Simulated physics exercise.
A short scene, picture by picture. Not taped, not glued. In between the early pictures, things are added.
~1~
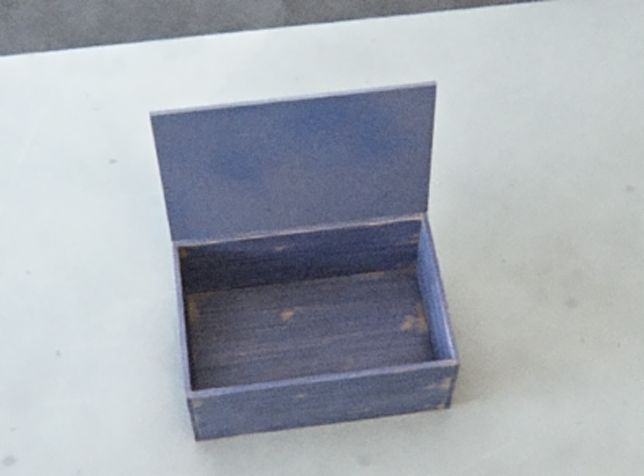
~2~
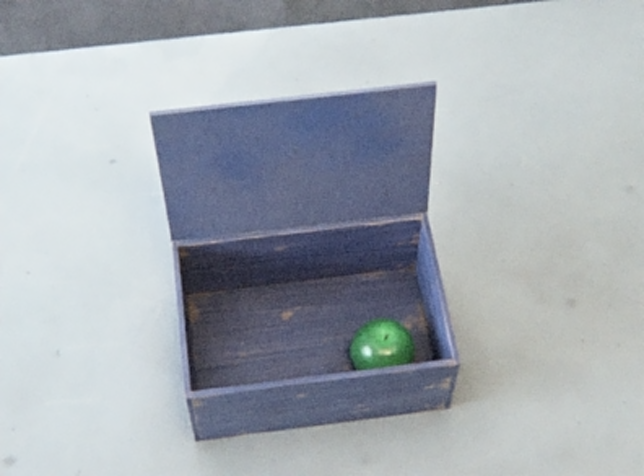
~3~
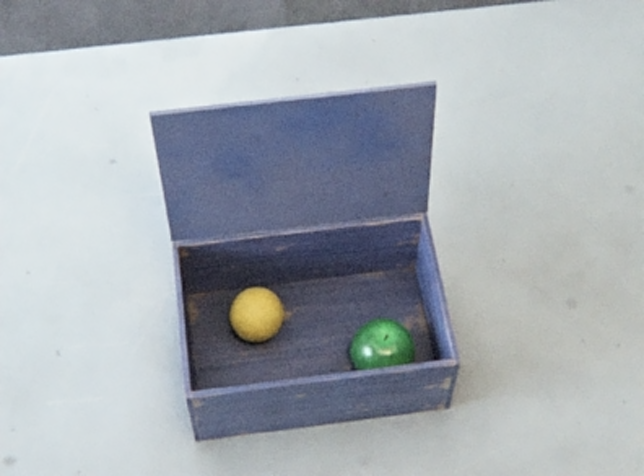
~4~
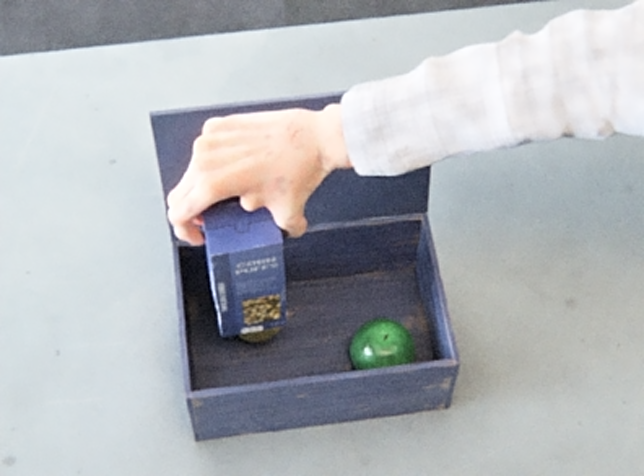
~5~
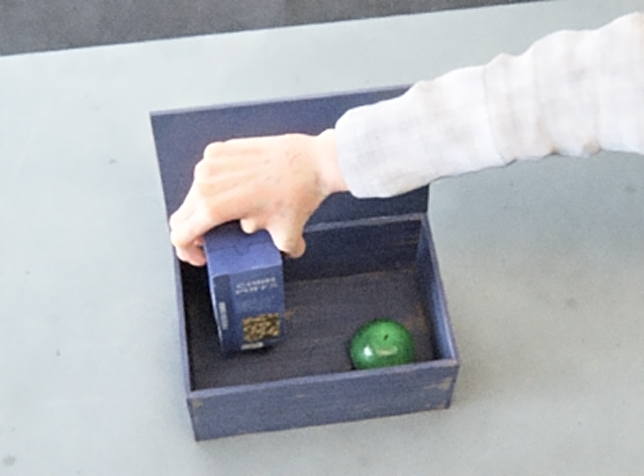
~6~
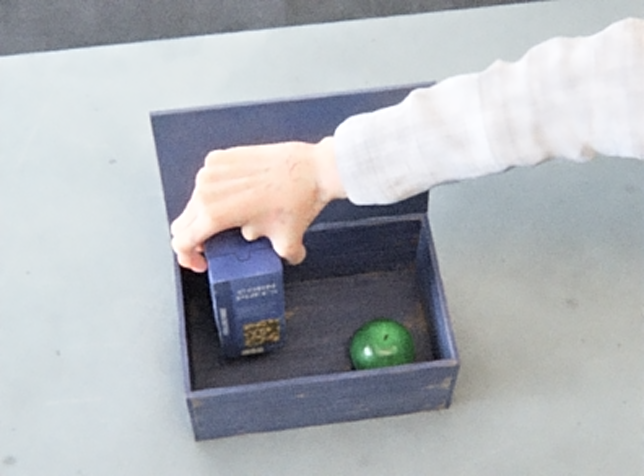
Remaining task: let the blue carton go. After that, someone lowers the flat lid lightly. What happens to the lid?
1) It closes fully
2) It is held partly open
Option 2: It is held partly open.
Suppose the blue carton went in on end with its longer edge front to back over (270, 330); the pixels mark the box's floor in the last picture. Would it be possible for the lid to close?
The lid goes all the way down.
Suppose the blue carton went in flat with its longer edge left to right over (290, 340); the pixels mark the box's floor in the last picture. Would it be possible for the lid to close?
In that case, no gap is left.
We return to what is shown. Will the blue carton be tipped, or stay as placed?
It tips.
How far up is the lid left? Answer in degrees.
I'd put it at roughly 30°.
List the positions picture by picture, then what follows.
The last thing is not in view yet, in the first picture.
The last thing is not in view yet; green apple (383, 351), in the second picture.
The last thing is not in view yet; green apple (383, 351), in the third picture.
Coming down; blue carton (245, 260); green apple (383, 351), in the fourth picture.
Coming down; blue carton (245, 280); green apple (383, 351), in the fifth picture.
Put in, still held; blue carton (245, 285); green apple (383, 351), in the sixth picture.
Then, 0.50 s on from there, blue carton turned 47° from how it was put near (239, 336); yellow lemon shifted a little.
Then, 1.40 s on from there, lid 70° above the rim; blue carton turned 47° from how it was put near (239, 336); yellow lemon shifted a little.
Then, 1.80 s on from there, lid 44° above the rim; blue carton turned 47° from how it was put near (239, 336); yellow lemon shifted a little.
In the end, lid 29° above the rim; toppled in the box, blue carton; the other 2 unmoved. At the end, from the last picture's camera, blue carton near (239, 336).
